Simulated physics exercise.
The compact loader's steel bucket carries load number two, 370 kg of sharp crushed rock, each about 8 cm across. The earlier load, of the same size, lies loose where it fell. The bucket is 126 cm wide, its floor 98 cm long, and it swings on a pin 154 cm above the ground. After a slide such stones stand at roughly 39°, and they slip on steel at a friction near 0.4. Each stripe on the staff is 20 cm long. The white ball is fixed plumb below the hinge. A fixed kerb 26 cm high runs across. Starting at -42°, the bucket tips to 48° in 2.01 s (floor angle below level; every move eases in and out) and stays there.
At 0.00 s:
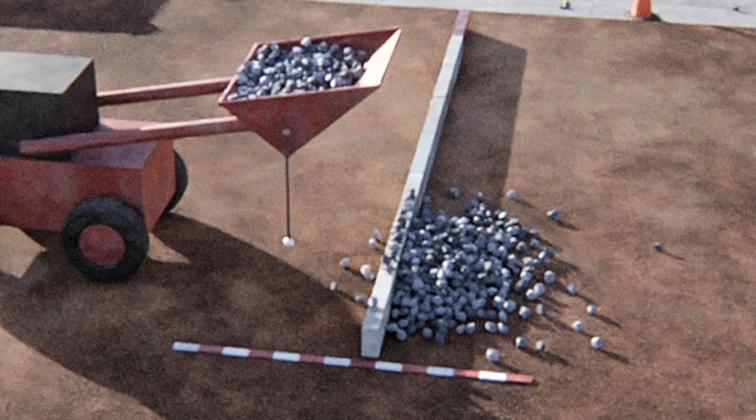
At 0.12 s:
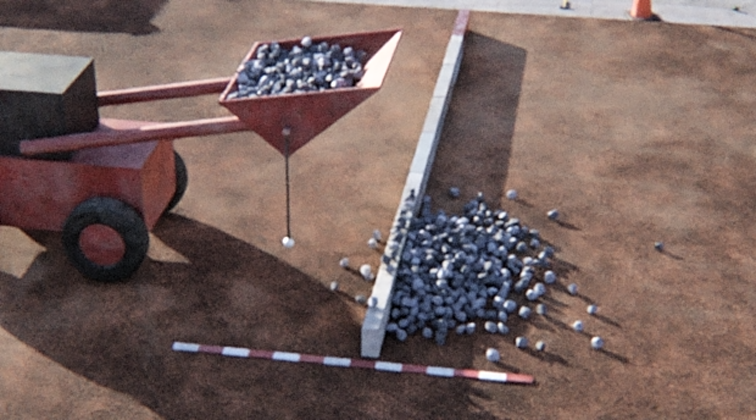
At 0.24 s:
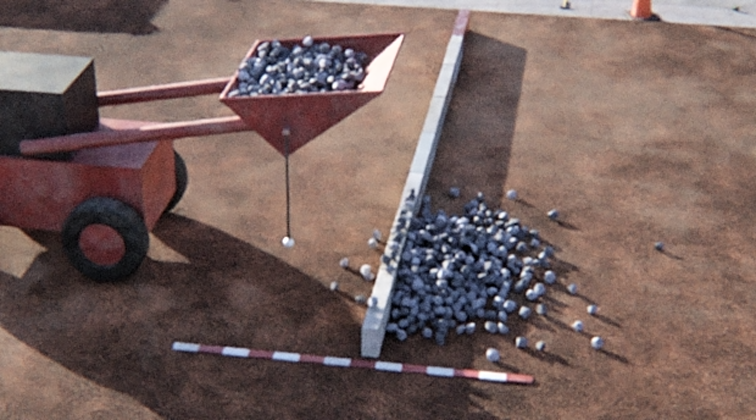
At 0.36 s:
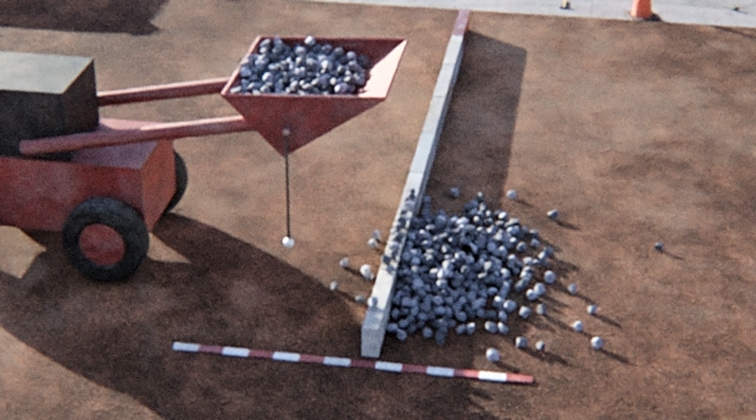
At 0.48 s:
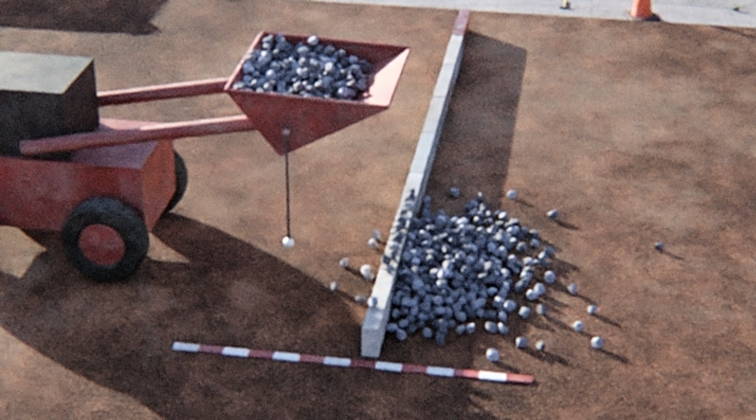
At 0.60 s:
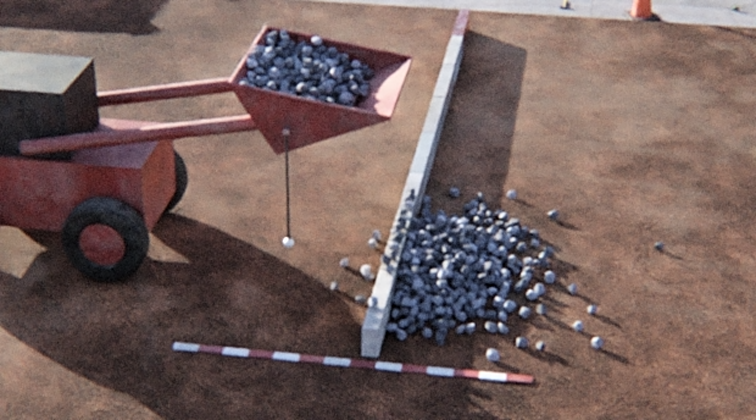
A red loader's raised bucket, full of blue-grey stones, hangs over bare brown ground, seen from above and to the side. The loader stands at left with a white ball hung below its bucket, while a pale kerb, a loose stone pile mostly to its right, and a red-and-white staff lie nearby. The bucket slowly tilts clockwise, its right lip lowering and its stones shifting slightly, as the camera stays still.
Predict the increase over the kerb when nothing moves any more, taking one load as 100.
About 46 per cent.
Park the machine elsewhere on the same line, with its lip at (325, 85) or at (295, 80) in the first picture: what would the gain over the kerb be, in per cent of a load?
About 0 and 0 per cent.
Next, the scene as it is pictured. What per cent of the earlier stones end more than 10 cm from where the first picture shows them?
About 0 per cent.
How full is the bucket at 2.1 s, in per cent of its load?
It holds some 15 per cent.
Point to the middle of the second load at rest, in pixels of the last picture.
Around (392, 252).
After 1.5 s the floor is at 34°; in per cent of one load, 100 in the bucket, 5 on this side of the kerb, 95 over the kerb; the foremost stones are at (581, 292).
After 2.1 s the floor is at 48°; in per cent of one load, 15 in the bucket, 65 on this side of the kerb, 120 over the kerb; the foremost stones are at (581, 292).
After 2.5 s the floor is at 48°; in per cent of one load, 0 in the bucket, 63 on this side of the kerb, 137 over the kerb; the foremost stones are at (581, 292).
After 5.2 s the floor is at 48°; in per cent of one load, 0 in the bucket, 58 on this side of the kerb, 142 over the kerb; the foremost stones are at (584, 298). Net gain over the kerb, 46.
